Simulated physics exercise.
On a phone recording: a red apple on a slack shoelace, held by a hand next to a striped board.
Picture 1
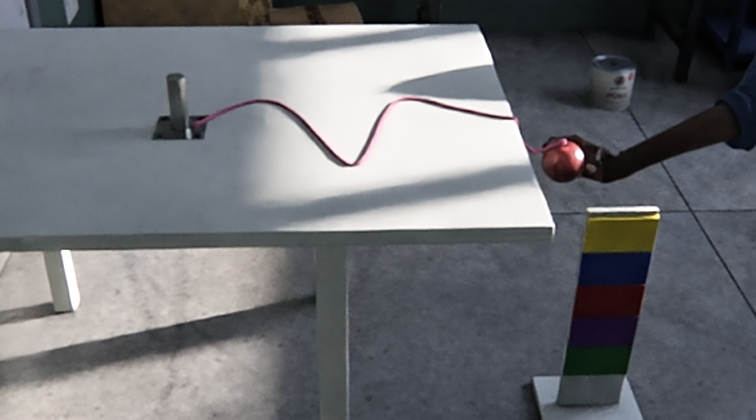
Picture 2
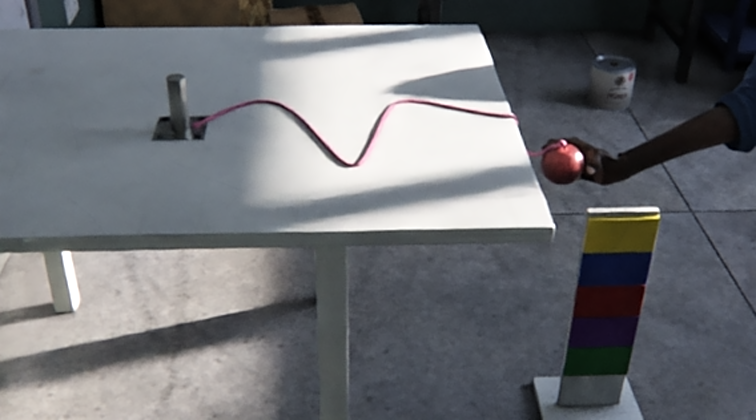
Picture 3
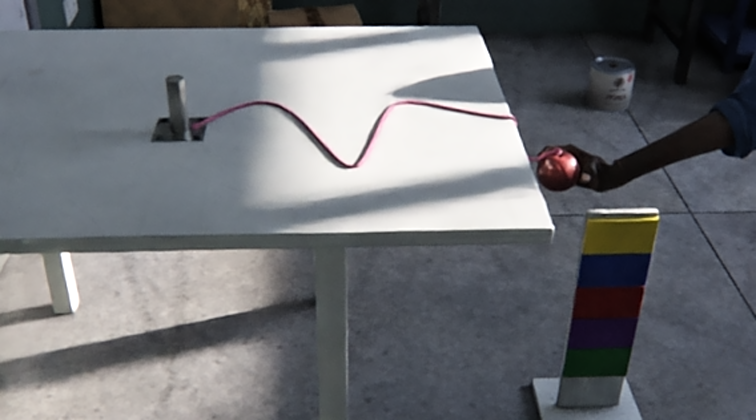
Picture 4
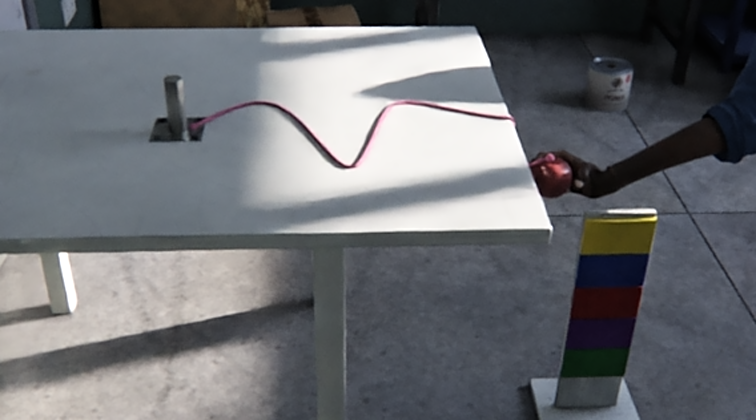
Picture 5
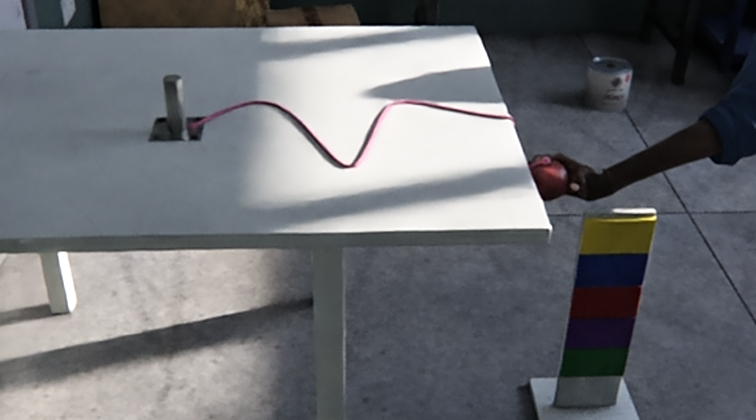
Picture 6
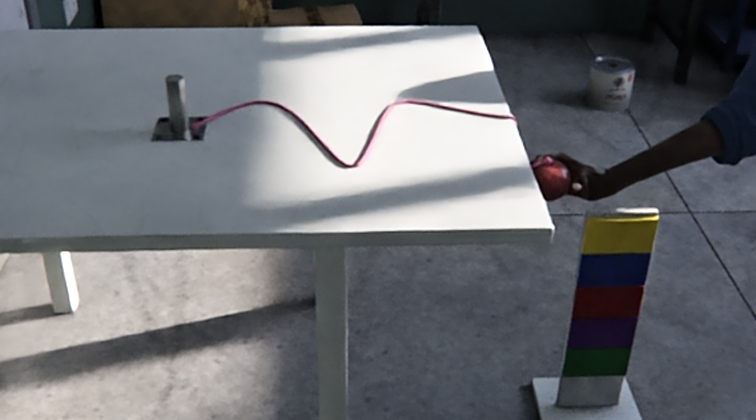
A hand held a red apple tied to a slack pink shoelace just off the table's right edge, above a striped color board, and moved it slightly left and down toward the edge.
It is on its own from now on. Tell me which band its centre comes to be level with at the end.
Its centre comes to be level with the green band.
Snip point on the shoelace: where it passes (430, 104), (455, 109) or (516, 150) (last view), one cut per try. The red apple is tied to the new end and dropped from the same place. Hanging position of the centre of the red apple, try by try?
Taking the tries in order gives (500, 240), (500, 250) and (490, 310).
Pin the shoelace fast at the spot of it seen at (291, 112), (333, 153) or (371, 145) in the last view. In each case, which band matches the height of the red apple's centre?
Lab note: Try 1 purple; try 2 red; try 3 blue.
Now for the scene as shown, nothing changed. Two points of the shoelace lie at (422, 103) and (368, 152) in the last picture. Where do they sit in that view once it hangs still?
Around (505, 216), then around (483, 125).
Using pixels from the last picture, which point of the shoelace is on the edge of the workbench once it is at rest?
The point at (375, 136).
A little later, apple near (483, 346); level with purple.
Next, apple near (495, 357); level with green.
When it is over, apple near (488, 360); level with green. The shoelace holds its middle at green.
